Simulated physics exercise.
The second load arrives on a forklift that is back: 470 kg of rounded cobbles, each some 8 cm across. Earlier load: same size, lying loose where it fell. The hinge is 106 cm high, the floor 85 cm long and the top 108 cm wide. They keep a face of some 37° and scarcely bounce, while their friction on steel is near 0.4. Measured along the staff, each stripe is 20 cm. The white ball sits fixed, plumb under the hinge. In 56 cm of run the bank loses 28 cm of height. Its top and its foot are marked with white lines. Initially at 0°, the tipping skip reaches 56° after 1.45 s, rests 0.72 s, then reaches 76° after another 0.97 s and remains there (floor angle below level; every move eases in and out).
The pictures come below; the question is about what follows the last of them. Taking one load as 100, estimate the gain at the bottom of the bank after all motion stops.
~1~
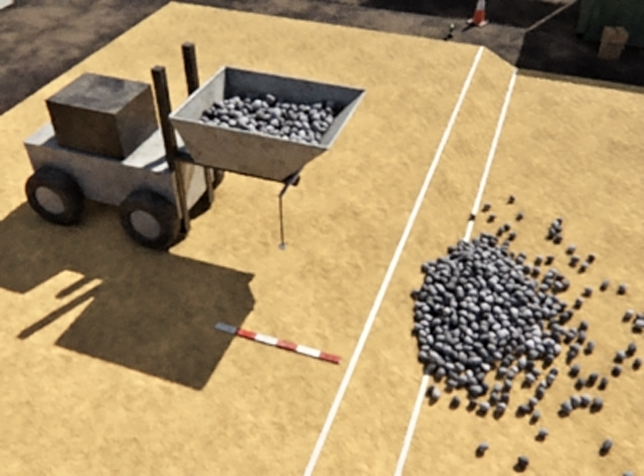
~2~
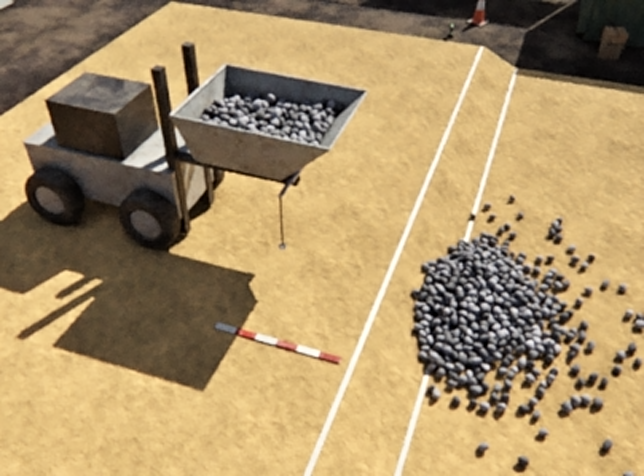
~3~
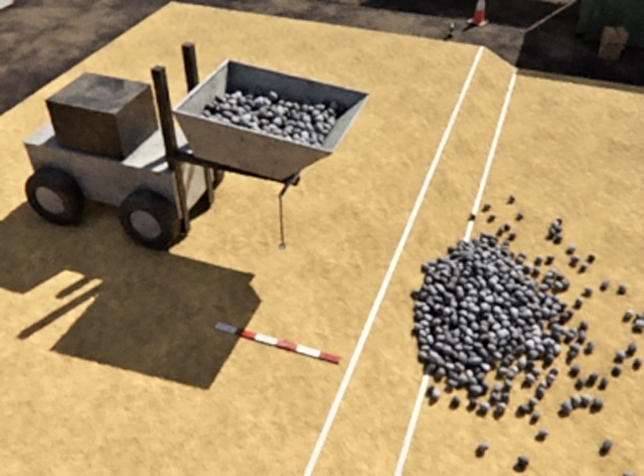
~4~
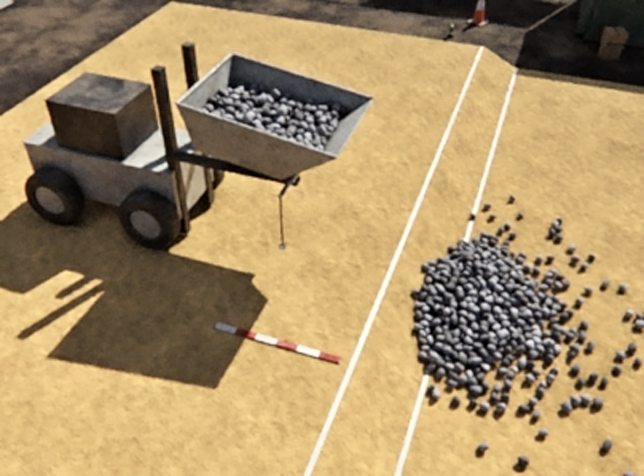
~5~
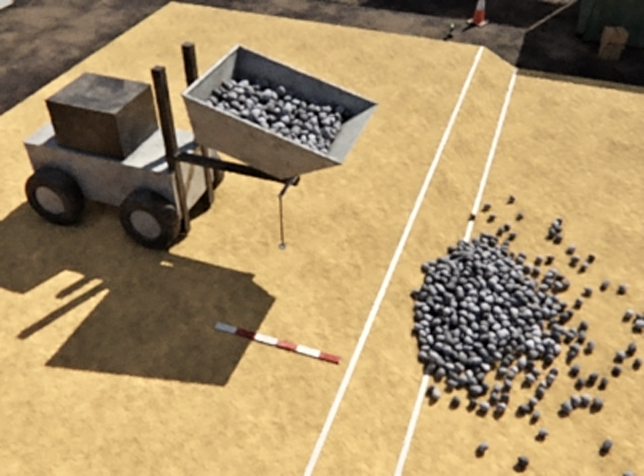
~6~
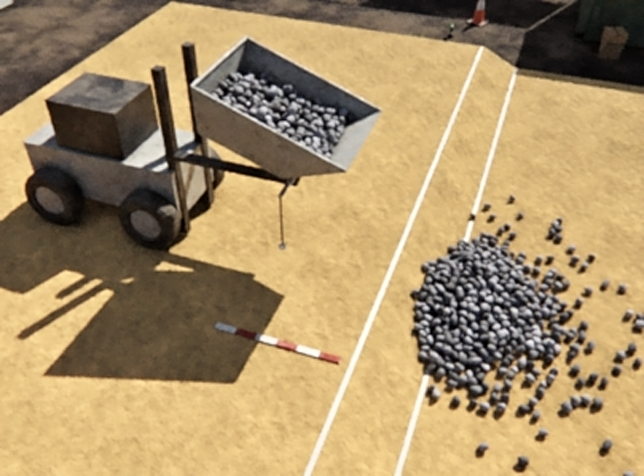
21.
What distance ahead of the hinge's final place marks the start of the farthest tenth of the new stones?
It comes to around 160 centimetres.
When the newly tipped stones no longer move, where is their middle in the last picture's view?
The middle ends up near (425, 277).
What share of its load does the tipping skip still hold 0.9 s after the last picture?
Still inside: Some 95 %.
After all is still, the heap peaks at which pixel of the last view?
In the last view, close to (412, 259).
Then, 0.5 s after the last picture the floor is at 47°; in per cent of one load, 100 in the tipping skip, 14 on the top or the slope, 86 at the foot of the bank; the foremost stones are past the picture's edge.
Then, 0.9 s after the last picture the floor is at 56°; in per cent of one load, 96 in the tipping skip, 18 on the top or the slope, 86 at the foot of the bank; the foremost stones are past the picture's edge.
Then, 3.0 s after the last picture the floor is at 76°; in per cent of one load, 3 in the tipping skip, 96 on the top or the slope, 100 at the foot of the bank; the foremost stones are past the picture's edge.
Then, 5.6 s after the last picture the floor is at 76°; in per cent of one load, 0 in the tipping skip, 93 on the top or the slope, 106 at the foot of the bank; the foremost stones are past the picture's edge. Net gain at the foot of the bank, 21.
